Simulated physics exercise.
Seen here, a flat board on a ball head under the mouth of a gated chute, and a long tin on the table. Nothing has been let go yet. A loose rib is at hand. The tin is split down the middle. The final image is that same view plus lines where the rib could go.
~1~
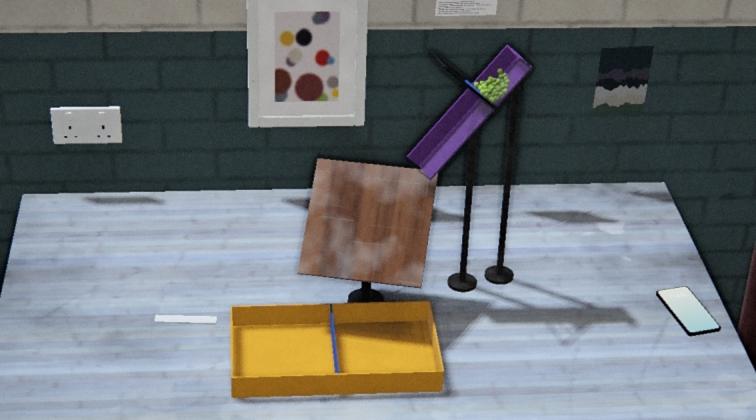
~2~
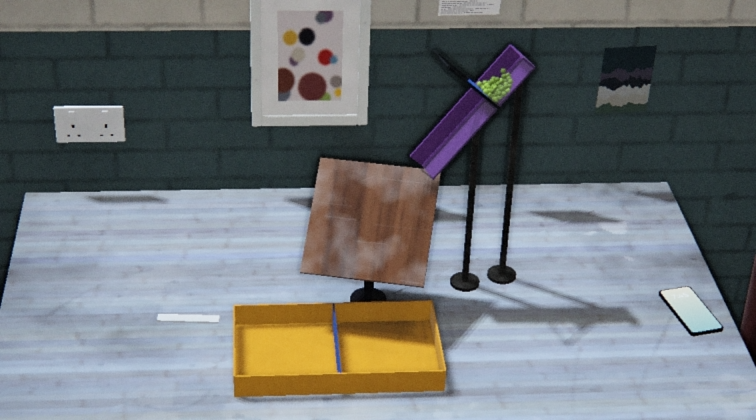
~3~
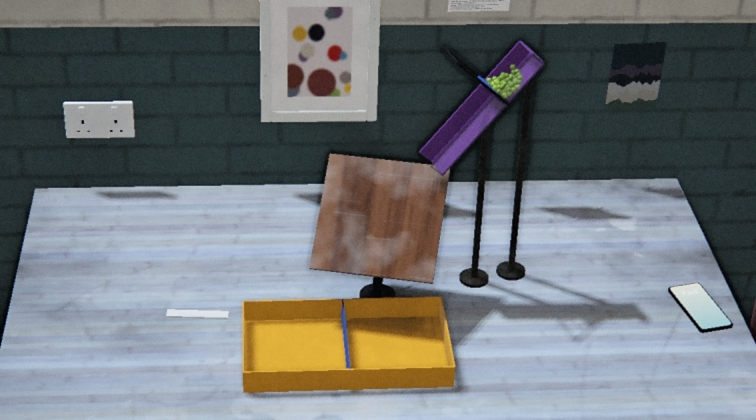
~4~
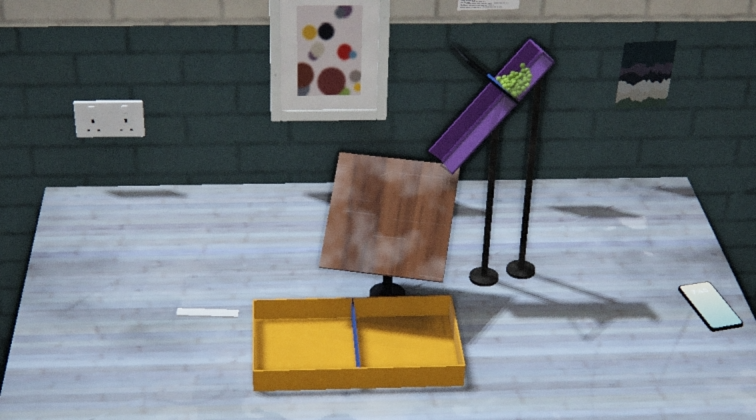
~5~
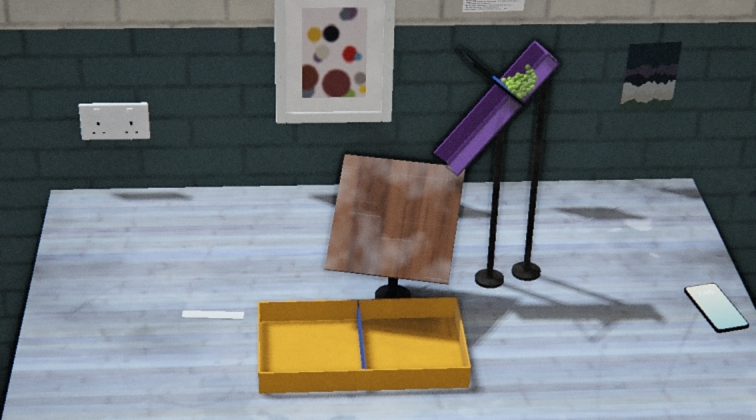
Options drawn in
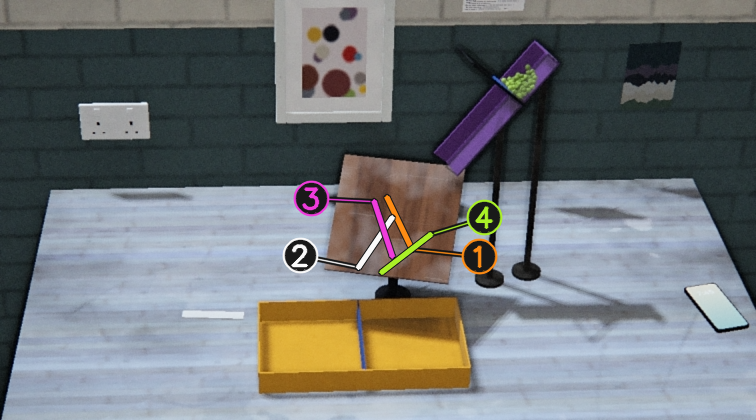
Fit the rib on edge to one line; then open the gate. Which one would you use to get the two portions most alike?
Best: 2.
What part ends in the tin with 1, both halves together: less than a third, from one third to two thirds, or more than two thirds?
More than two thirds.
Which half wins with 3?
The right half.
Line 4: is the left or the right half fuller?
The left half.
On the marked copy, line 1 from (387, 197) to (412, 249); line 2 from (392, 217) to (358, 267); line 3 from (374, 201) to (392, 256); line 4 from (430, 234) to (381, 272).
If 1 is chosen, of what is caught, none at all in the left half, the whole lot in the right.
If 2 is chosen, of what is caught, close to two thirds in the left half, close to a third in the right.
If 3 is chosen, of what is caught, only a few in the left half, all but a few in the right.
If 4 is chosen, of what is caught, all but a few in the left half, only a few in the right.
